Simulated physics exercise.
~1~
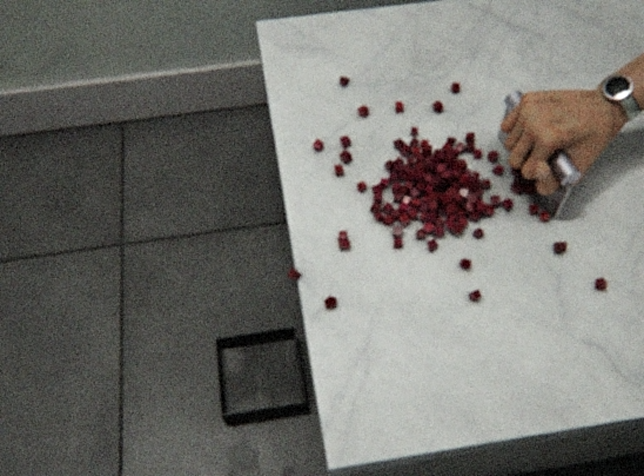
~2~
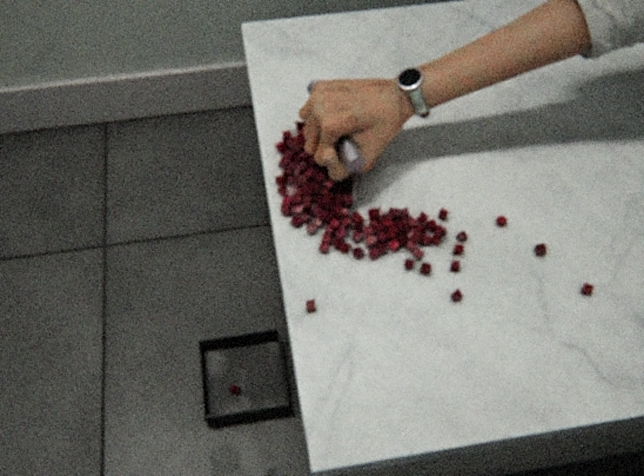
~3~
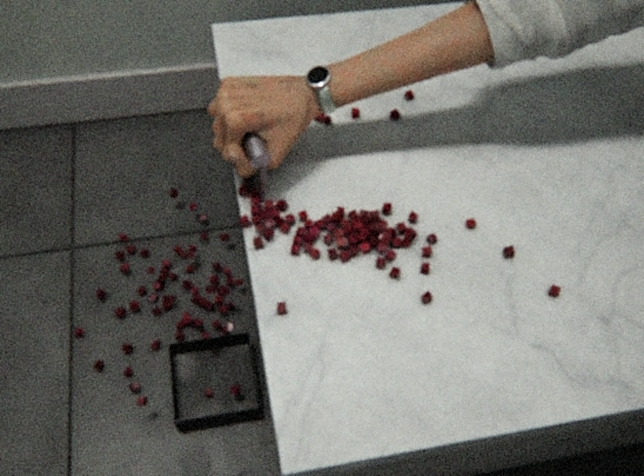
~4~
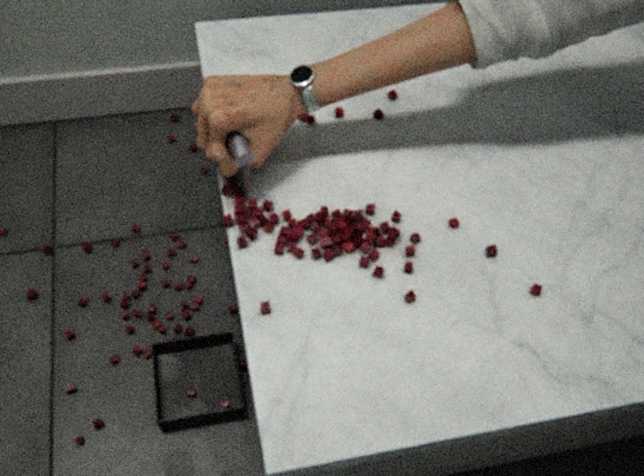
Dark red cubes spilling past a black tin onto floor tiles as a hand scrapes them left off a marble tabletop, many remaining.
